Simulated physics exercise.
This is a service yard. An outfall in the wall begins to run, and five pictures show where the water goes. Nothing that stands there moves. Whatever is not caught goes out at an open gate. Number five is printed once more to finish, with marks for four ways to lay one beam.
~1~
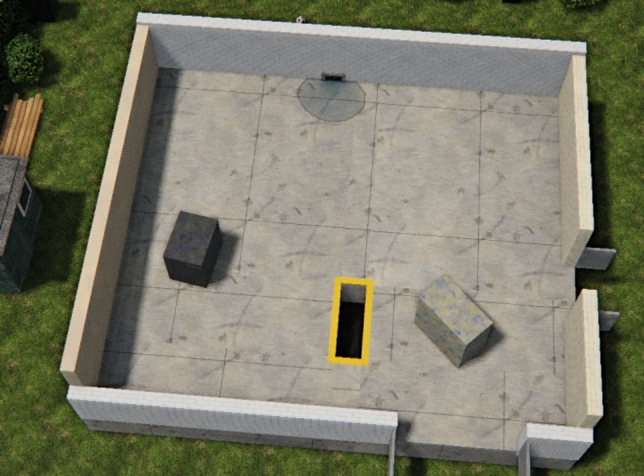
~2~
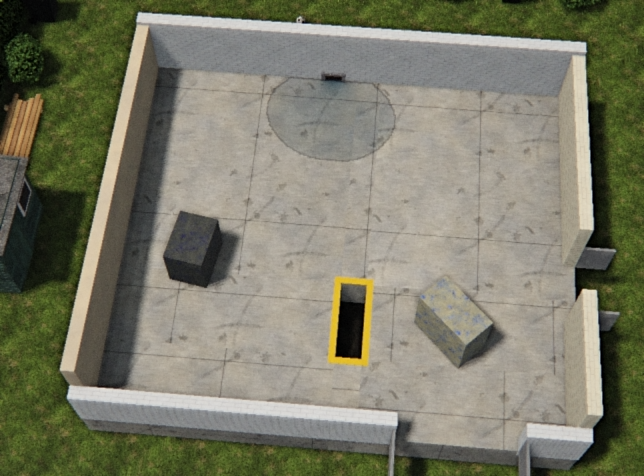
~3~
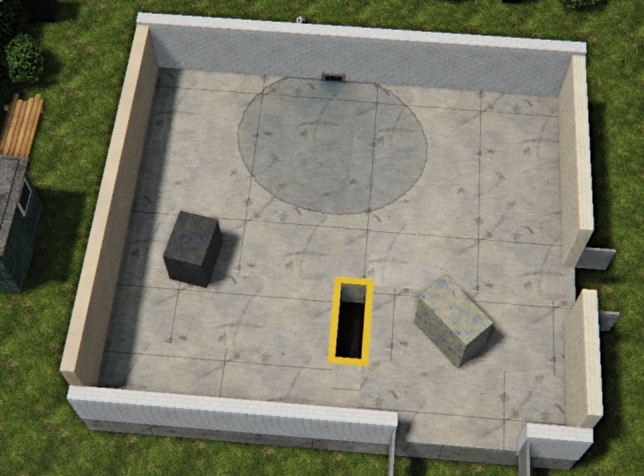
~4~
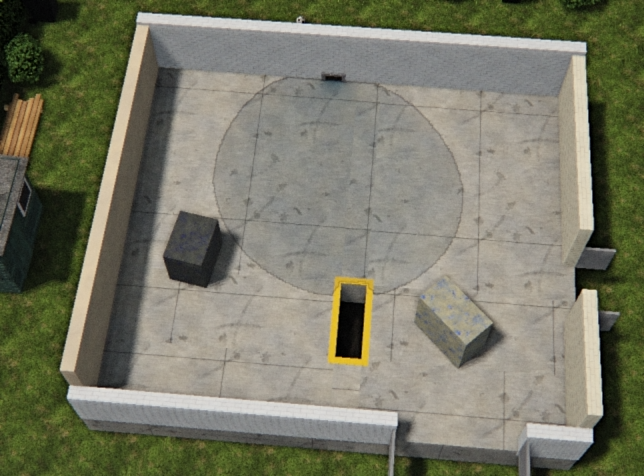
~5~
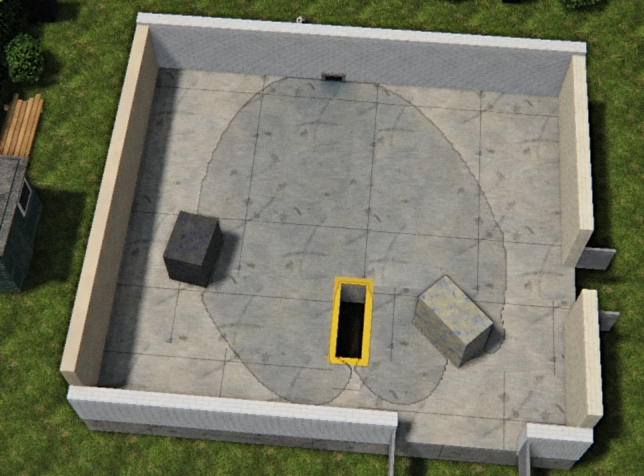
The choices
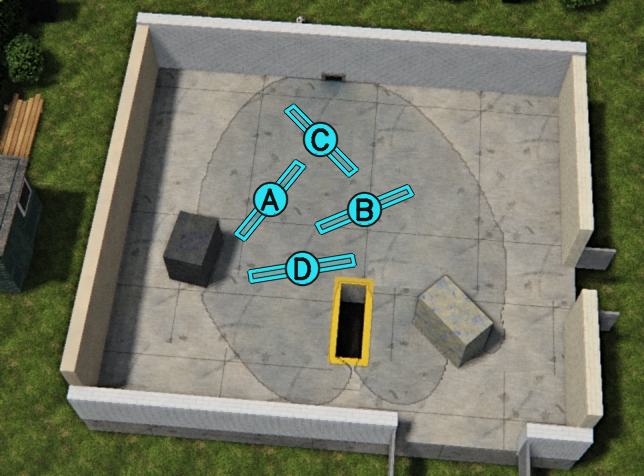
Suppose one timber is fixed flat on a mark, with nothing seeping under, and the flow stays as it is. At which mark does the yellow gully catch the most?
A.
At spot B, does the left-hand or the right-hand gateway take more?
The left gate.
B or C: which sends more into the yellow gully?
The answer is C.
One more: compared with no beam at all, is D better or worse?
It is worse.
In cyan, A from (240, 236) to (299, 164); B from (319, 228) to (409, 190); C from (290, 108) to (352, 172); D from (250, 276) to (353, 260).
Choosing A, about 22 % of the stream goes into the yellow gully, about 76 % out by the gates.
Choosing B, about 8 % of the stream goes into the yellow gully, about 90 % out by the gates.
Choosing C, about 16 % of the stream goes into the yellow gully, about 80 % out by the gates.
Choosing D, about 10 % of the stream goes into the yellow gully, about 88 % out by the gates.
